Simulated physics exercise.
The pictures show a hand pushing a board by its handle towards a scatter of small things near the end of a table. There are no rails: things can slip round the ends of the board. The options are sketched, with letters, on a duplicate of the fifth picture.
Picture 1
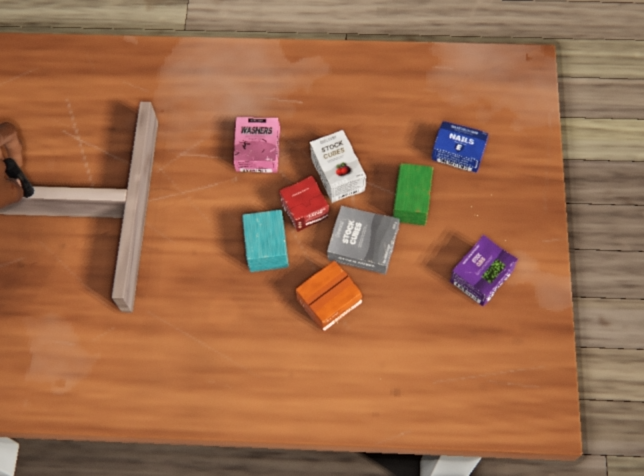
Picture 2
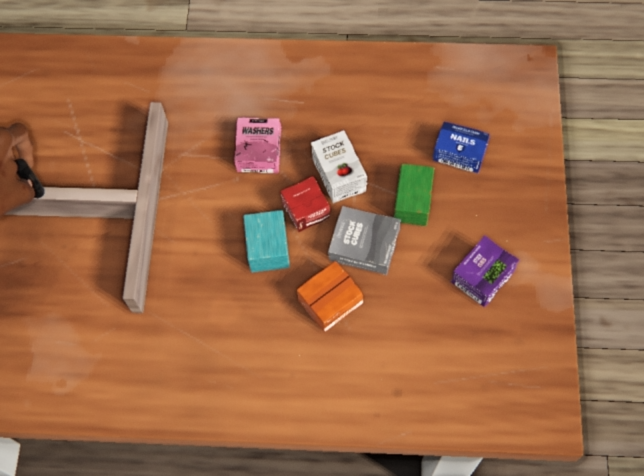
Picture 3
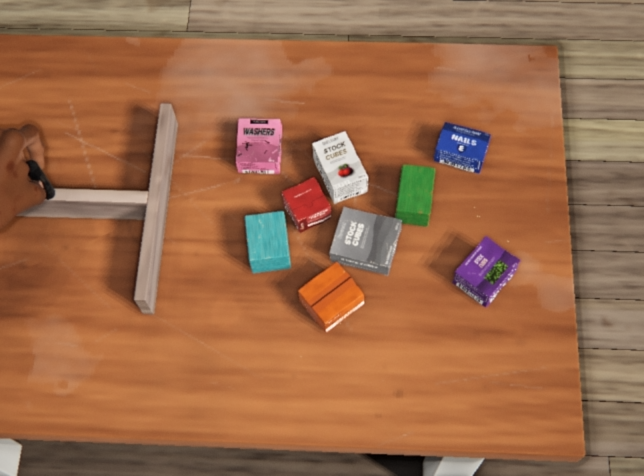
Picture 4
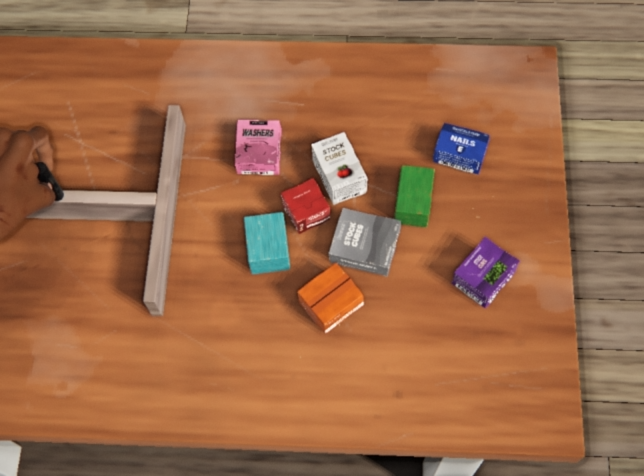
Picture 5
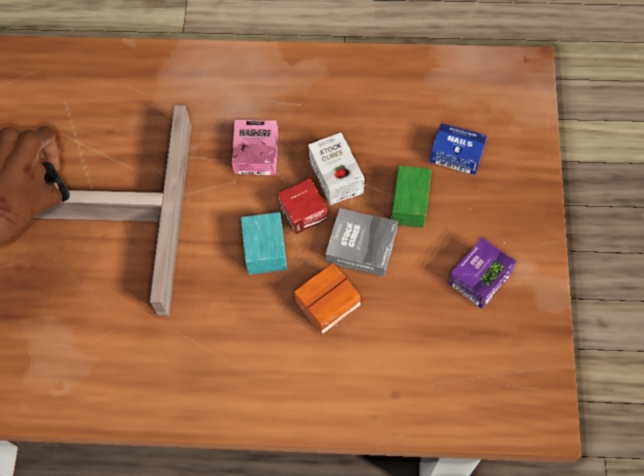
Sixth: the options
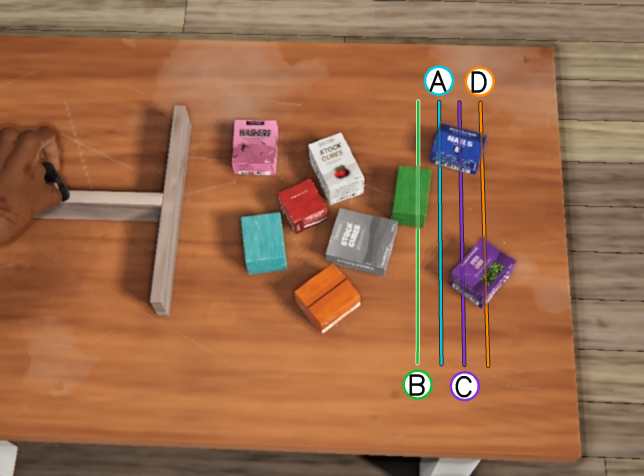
A hand slides a wooden board slightly right across a table toward scattered colourful boxes.
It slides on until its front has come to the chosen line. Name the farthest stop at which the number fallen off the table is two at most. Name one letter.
At D, and not beyond.
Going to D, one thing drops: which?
The green block.
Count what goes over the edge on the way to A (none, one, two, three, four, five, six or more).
In all, none.
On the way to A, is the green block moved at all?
Yes.
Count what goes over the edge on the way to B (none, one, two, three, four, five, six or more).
By then, none.
On the marked copy, A at (440, 225); B at (418, 224); C at (462, 225); D at (484, 226).
Following D. Soon after the start, board (282, 202); pink box (315, 148); white box (355, 170).
Later, board (395, 205); purple box (522, 283); blue box (503, 141).
In the end, board (484, 208); green block over the edge; purple box (566, 300); one fallen.
As for the rest, A is within the limit but short; B is within the limit but short; C is within the limit but short.
